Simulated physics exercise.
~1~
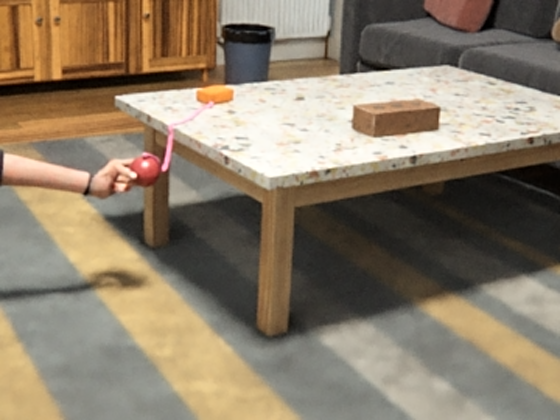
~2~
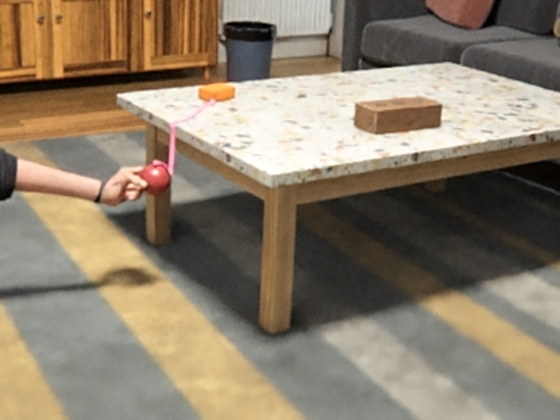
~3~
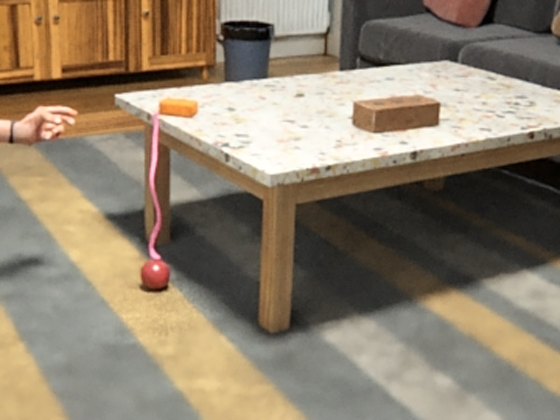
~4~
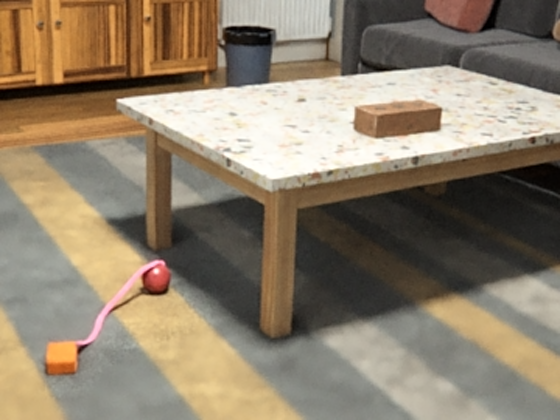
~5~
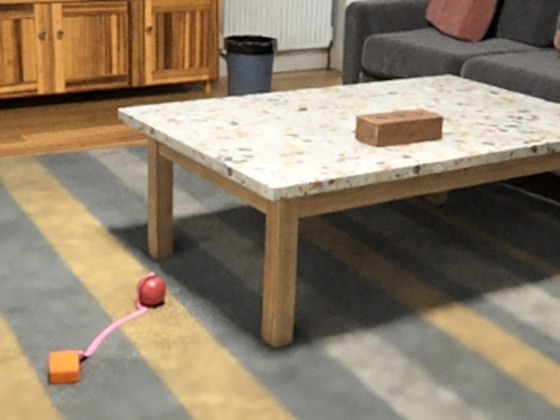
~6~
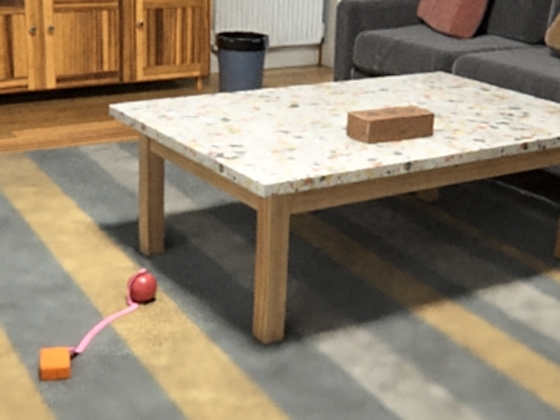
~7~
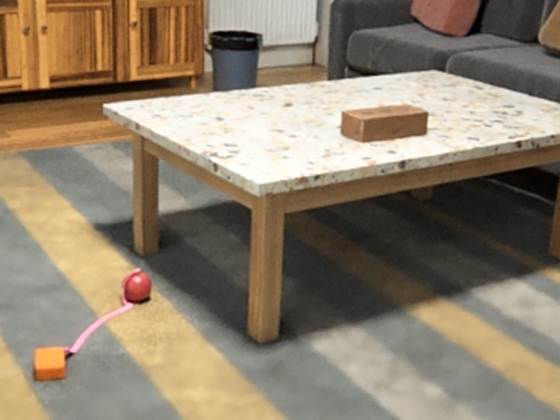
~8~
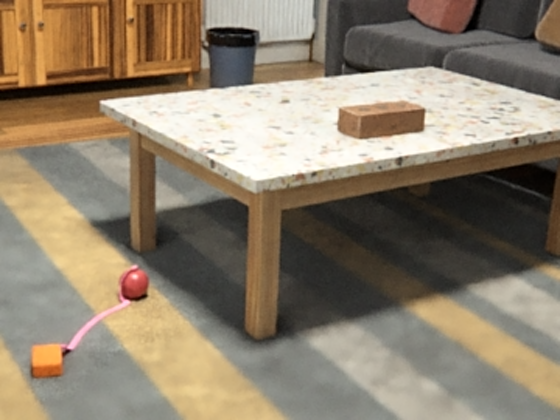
The video shows a hand holding a red apple tied by a pink ribbon to an orange sponge on a speckled table beside a brick. The hand lets go, the apple drops to the floor, and the sponge is dragged off and lands on the rug, while the brick stays put.
